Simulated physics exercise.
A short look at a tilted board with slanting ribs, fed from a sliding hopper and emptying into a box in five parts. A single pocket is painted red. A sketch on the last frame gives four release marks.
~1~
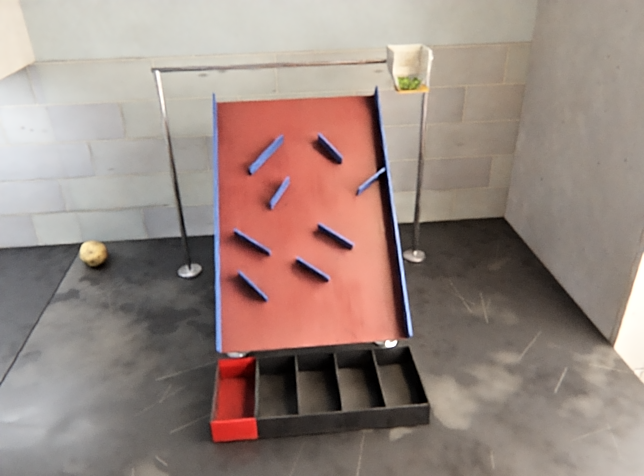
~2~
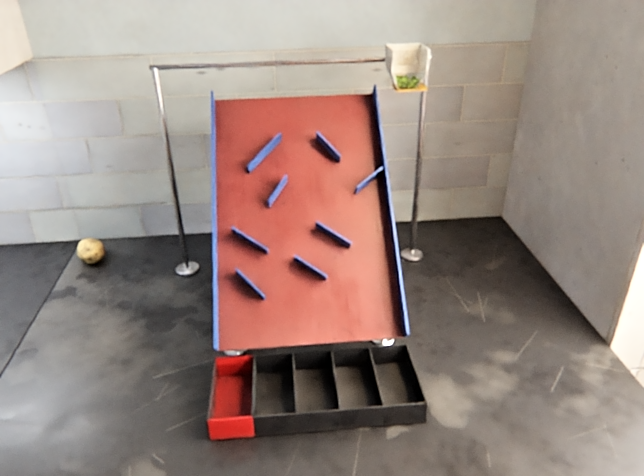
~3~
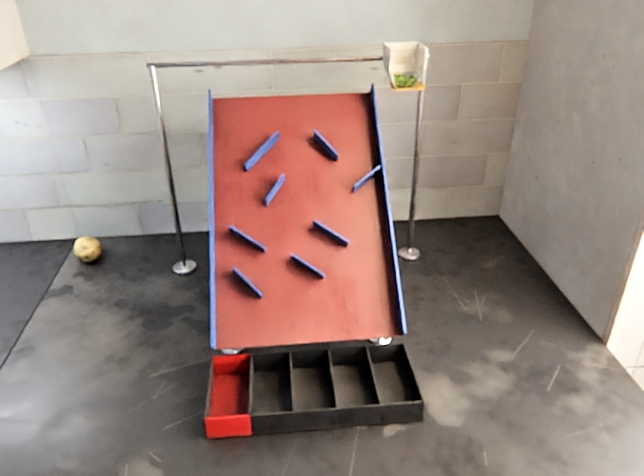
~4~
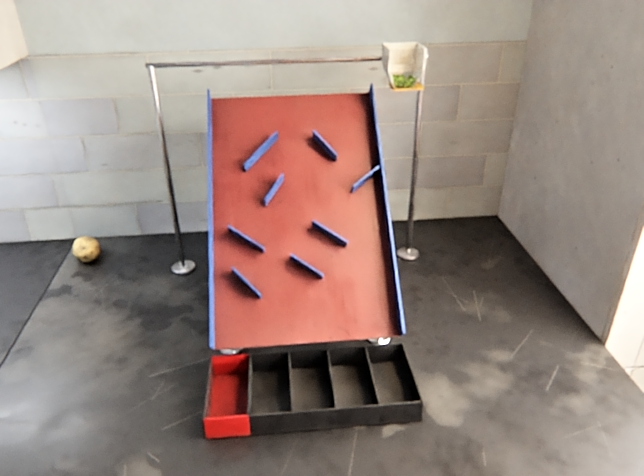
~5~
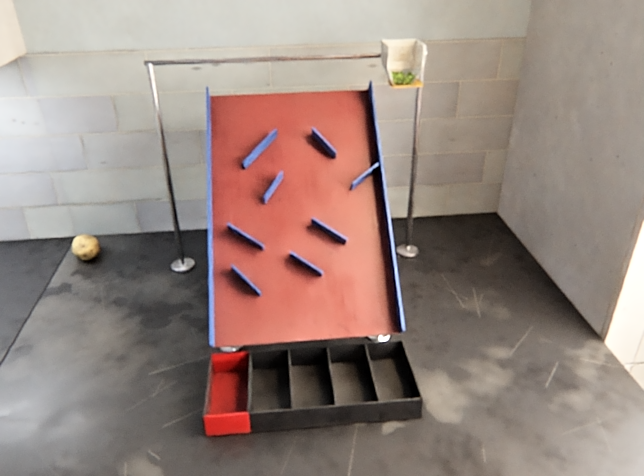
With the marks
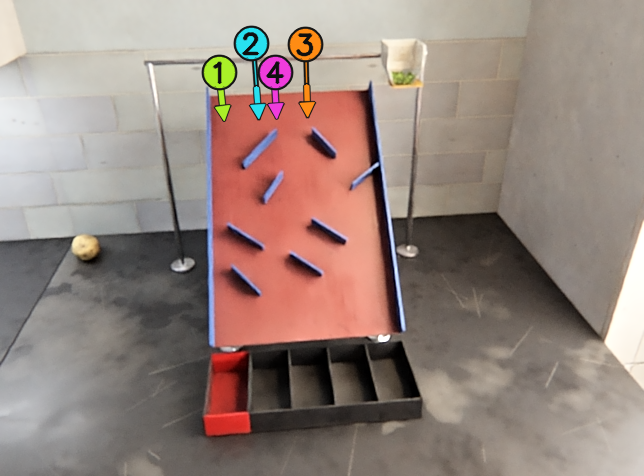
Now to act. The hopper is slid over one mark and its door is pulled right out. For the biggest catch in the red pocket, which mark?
2 works best here.
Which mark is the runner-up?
Mark 1.
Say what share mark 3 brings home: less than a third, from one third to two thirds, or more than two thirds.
Less than a third.
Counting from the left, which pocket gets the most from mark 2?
It is the first one.
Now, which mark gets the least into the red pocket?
That is mark 3.
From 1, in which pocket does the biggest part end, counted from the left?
The first.
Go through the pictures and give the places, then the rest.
In the first picture, hopper at (407, 84), dried peas, door shut.
In the second picture, ribs (248, 166) to (281, 133), (317, 131) to (341, 156), (268, 202) to (287, 175).
In the third picture, ribs (354, 187) to (381, 166), (229, 226) to (265, 248), (314, 220) to (349, 242).
In the fourth picture, ribs (232, 267) to (260, 295), (291, 254) to (323, 275).
In the fifth picture, red pocket at (227, 423), number 1 of 5 from the left.
On the marked copy, mark 1 meets the board at (223, 115); mark 2 meets the board at (258, 113); mark 3 meets the board at (307, 111); mark 4 meets the board at (276, 113).
With 1, about two thirds in the red pocket, about a third in other pockets.
With 2, most in the red pocket, a small part in other pockets, a small part outside the box.
With 3, none in the red pocket, nearly all in other pockets, a stray few outside the box.
With 4, about a third in the red pocket, about half in other pockets, a stray few outside the box.
